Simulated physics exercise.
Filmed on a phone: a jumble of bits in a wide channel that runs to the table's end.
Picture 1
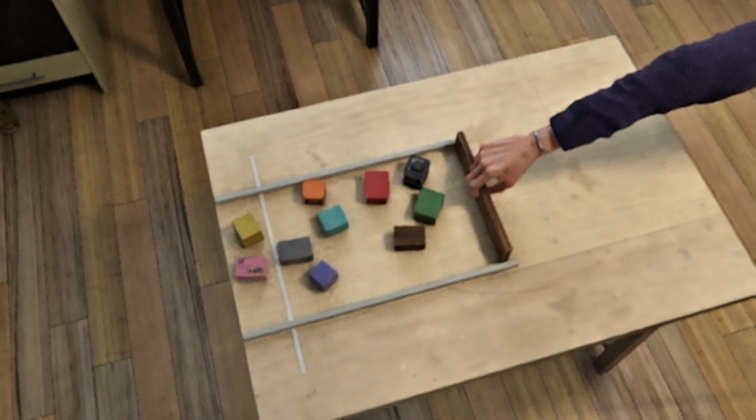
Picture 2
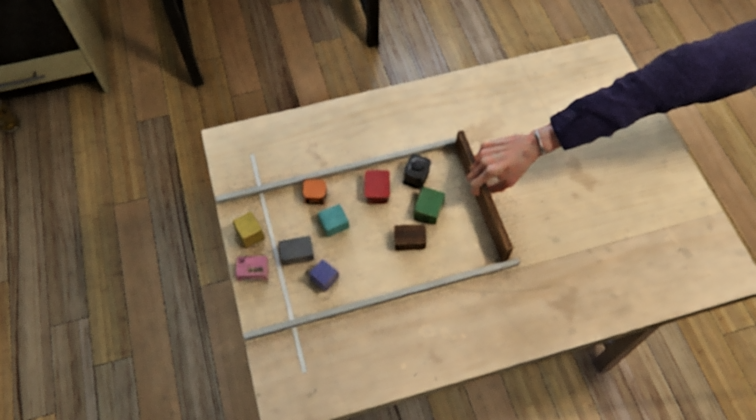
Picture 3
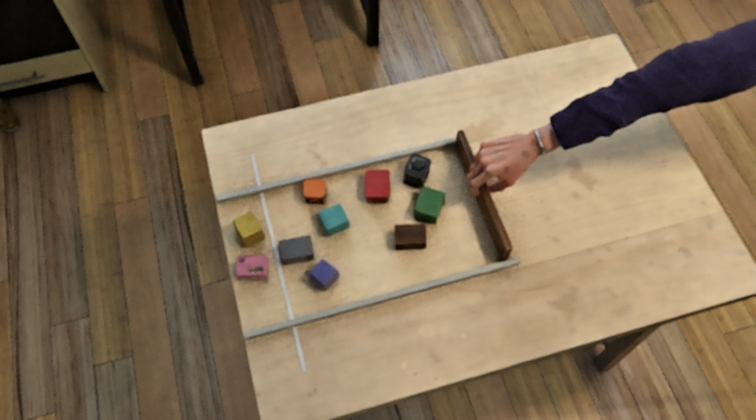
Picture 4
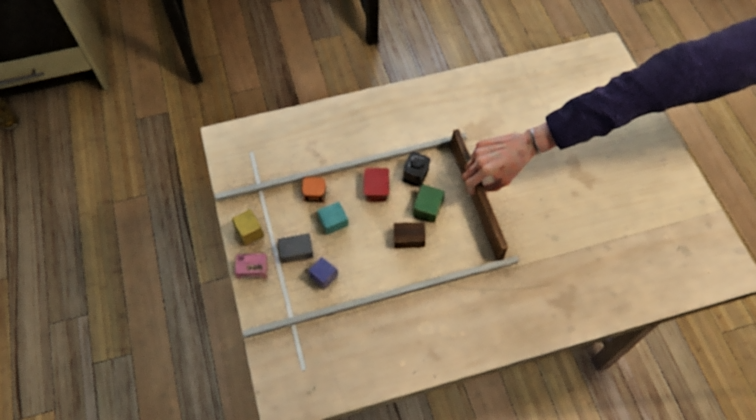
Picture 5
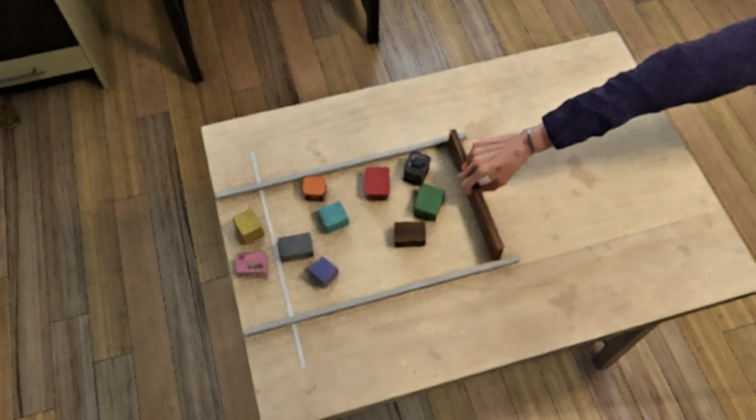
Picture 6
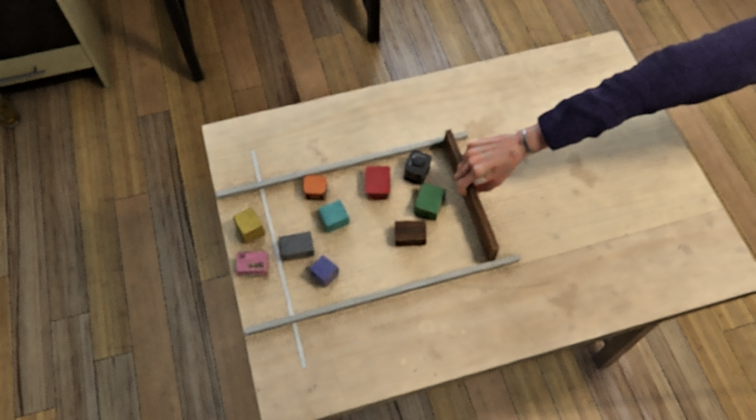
At the start, a hand grips a dark wooden board across the right end of a channel on a table, with small colourful blocks scattered to its left. The hand then slides the board slightly left, toward the blocks, which stay essentially where they are.
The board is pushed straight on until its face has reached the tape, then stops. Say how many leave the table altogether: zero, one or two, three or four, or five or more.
Here the number that fall off is three or four.
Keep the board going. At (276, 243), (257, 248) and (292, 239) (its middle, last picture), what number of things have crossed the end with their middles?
Place by place, 3, 6 and 1.
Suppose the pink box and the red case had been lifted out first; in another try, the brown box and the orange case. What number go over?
The counts: 1 and 2.
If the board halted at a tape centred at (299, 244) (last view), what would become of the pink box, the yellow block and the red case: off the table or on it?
The pink box drops off, the yellow block is kept, the red case survives.
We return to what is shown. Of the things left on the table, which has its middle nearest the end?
The grey block ends nearest.
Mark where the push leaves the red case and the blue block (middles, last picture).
Near (232, 213) and (277, 298).
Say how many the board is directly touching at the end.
4 of them.
Soon after, none off yet; pink box at rest near (253, 264); yellow block at rest near (249, 225); grey block at rest near (297, 246).
Then, none off yet; pink box at rest near (253, 264); yellow block at rest near (249, 225); grey block moving near (294, 248).
At rest, the number that fall off is three or four; fallen, orange case, yellow block and pink box.
